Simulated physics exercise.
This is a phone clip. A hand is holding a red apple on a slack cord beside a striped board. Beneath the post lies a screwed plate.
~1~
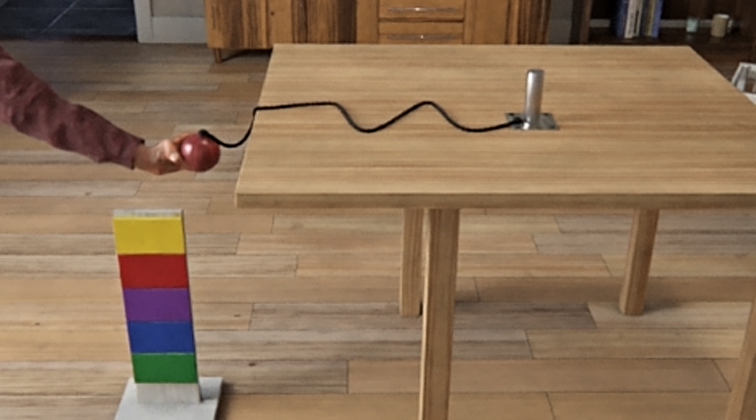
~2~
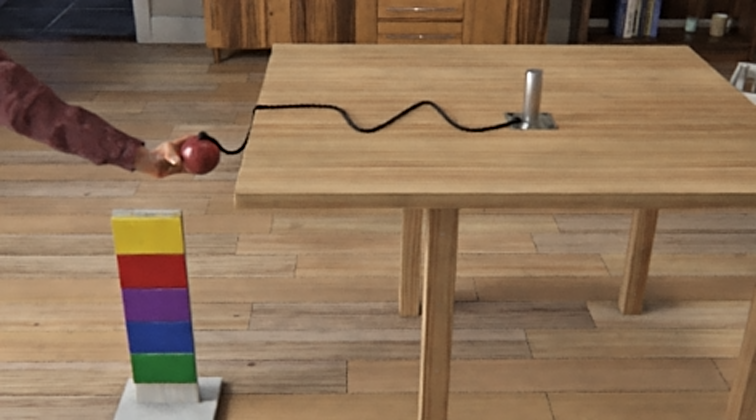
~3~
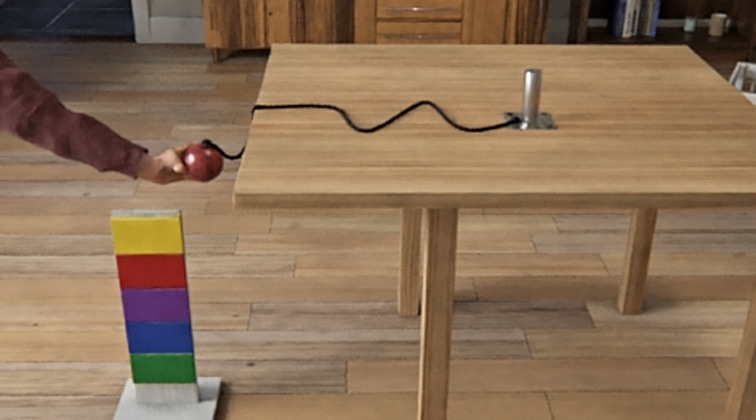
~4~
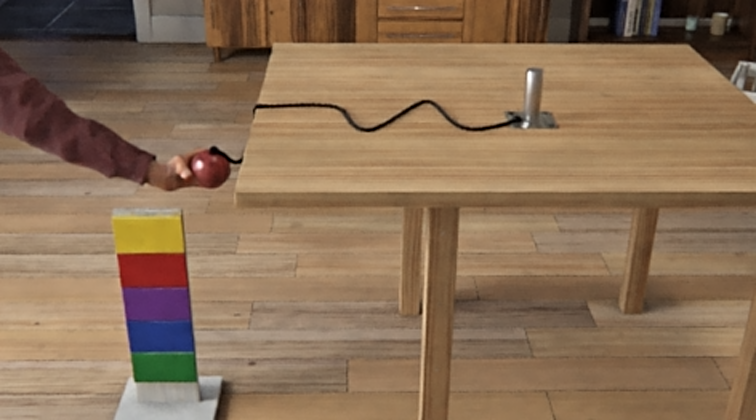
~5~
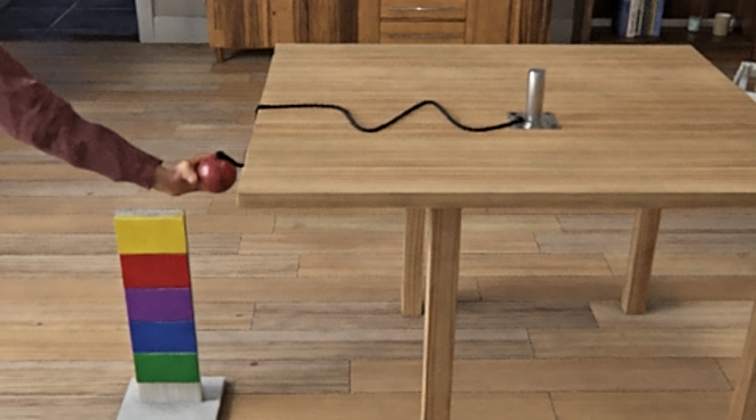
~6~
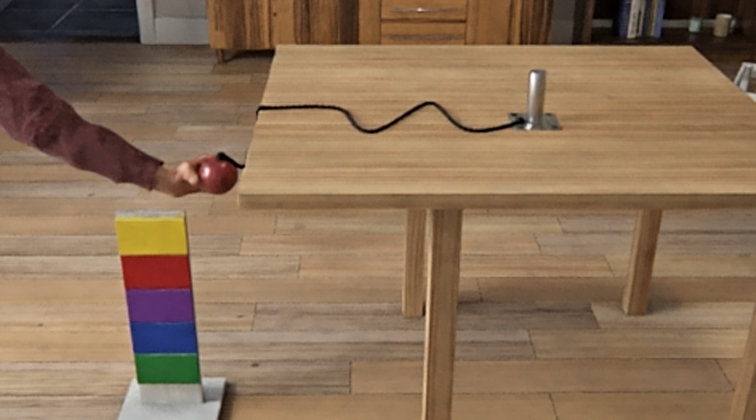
In a wood-floored room seen from slightly above, a hand in a dark reddish sleeve reaches in from the left, holding a red apple on a slack black cord. The cord snakes across a pale wooden table to a metal post on a plate, while a yellow, red, purple, blue and green striped board stands below the hand. The hand eases the apple slightly down and right toward the table's edge, while the view barely shifts.
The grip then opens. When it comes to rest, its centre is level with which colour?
The blue one.
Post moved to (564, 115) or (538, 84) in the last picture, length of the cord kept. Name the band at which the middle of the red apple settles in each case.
Result 1: Purple. Result 2: Purple.
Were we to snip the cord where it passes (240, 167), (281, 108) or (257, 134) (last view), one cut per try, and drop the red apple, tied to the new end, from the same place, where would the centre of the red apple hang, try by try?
Taking the tries in order gives (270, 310), (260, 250) and (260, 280).
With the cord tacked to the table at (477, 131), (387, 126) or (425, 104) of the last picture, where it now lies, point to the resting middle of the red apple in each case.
Estimated spots in sequence: (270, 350), (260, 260), (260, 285).
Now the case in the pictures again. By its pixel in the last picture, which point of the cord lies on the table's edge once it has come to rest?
You'll find it somewhere around (359, 128).
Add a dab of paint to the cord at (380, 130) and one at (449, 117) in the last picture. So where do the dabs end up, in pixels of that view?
End positions: About (282, 112) and about (418, 117).
Early on, apple near (232, 325); level with blue.
Midway, apple near (299, 318); level with purple.
Near the end, apple near (257, 326); level with blue.
Finally, apple near (274, 330); level with blue. The blue one.
